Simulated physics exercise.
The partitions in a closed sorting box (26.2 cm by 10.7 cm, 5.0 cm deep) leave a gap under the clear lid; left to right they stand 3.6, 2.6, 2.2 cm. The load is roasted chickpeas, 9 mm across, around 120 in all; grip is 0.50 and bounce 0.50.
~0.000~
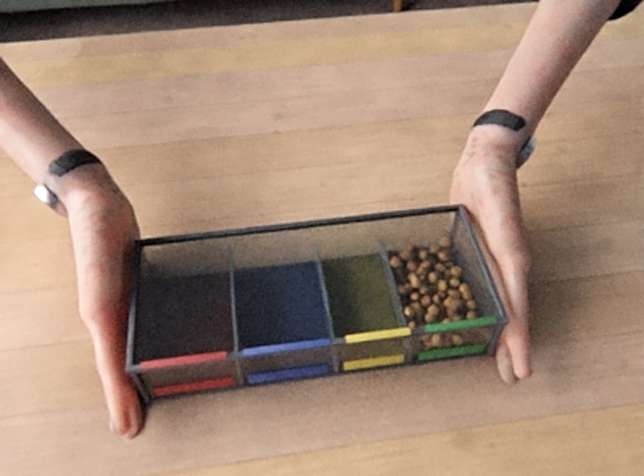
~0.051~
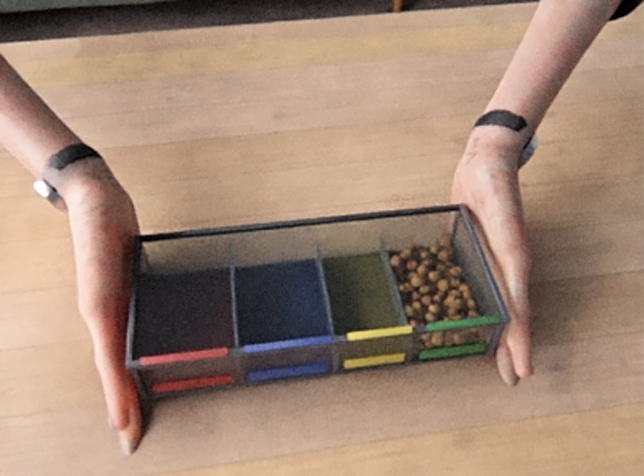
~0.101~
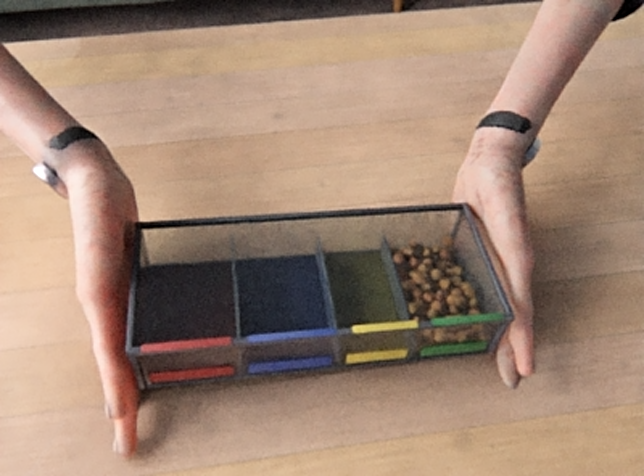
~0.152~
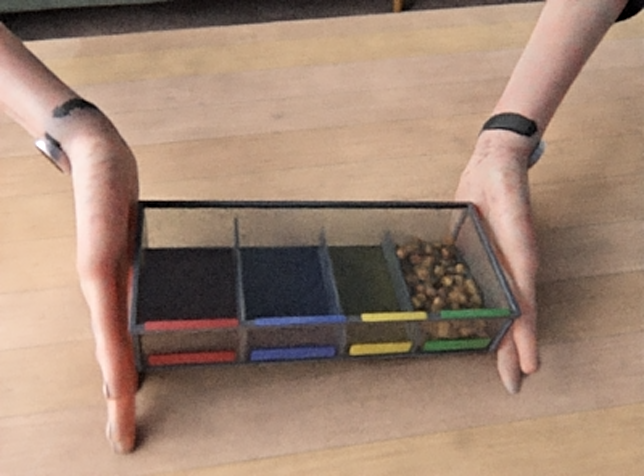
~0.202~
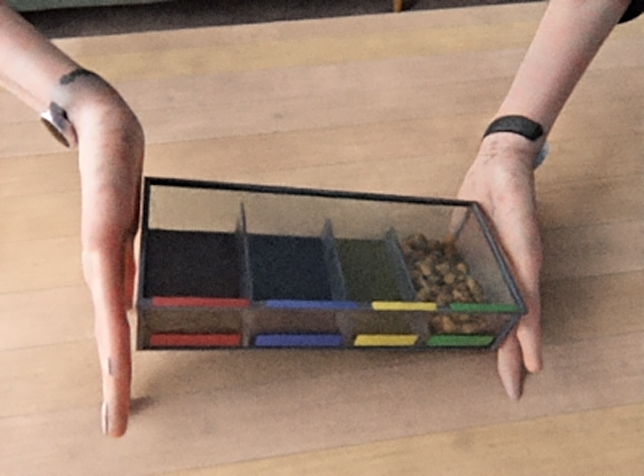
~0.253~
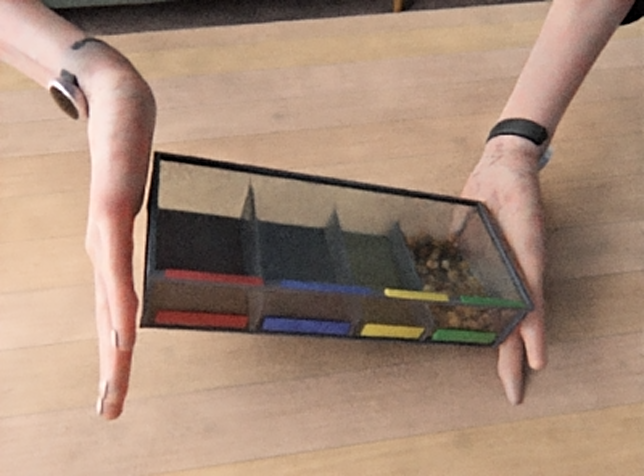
Two hands hold a clear, dark-edged sorting box between their palms above a pale wooden surface, seen from above by a camera that stays still. Its four compartments are marked red, blue, yellow and green from left to right, with small round brown pieces only in the green one. The hands tilt the box, slowly then faster, raising its left end while the pieces stay in the right compartment.
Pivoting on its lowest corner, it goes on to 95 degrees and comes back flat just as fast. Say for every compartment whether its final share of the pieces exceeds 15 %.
Result: Red: Stays behind the line; blue: Stays behind the line; green: Crosses the line; yellow: Stays behind the line.
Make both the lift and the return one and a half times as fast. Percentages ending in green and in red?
In that case green 100; red 0.
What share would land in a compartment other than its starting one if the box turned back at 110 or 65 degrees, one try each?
About 0 and about 0 per cent, in that order.
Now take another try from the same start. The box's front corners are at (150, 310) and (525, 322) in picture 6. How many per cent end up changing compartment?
That gives some 0 per cent.
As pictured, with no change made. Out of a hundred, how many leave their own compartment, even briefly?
Around 0 in a hundred.
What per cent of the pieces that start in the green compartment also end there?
Around 100 per cent of it.
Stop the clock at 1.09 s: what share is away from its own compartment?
Near 0 in a hundred.
After 1.09 s, tilt 95 degrees; green 100 %.
After 1.65 s, tilt 41 degrees; green 100 %.
After 2.27 s, tilt 0 degrees; green 100 %.
In the end, at 2.6 s, red 0 %, blue 0 %, green 100 %, yellow 0 %.
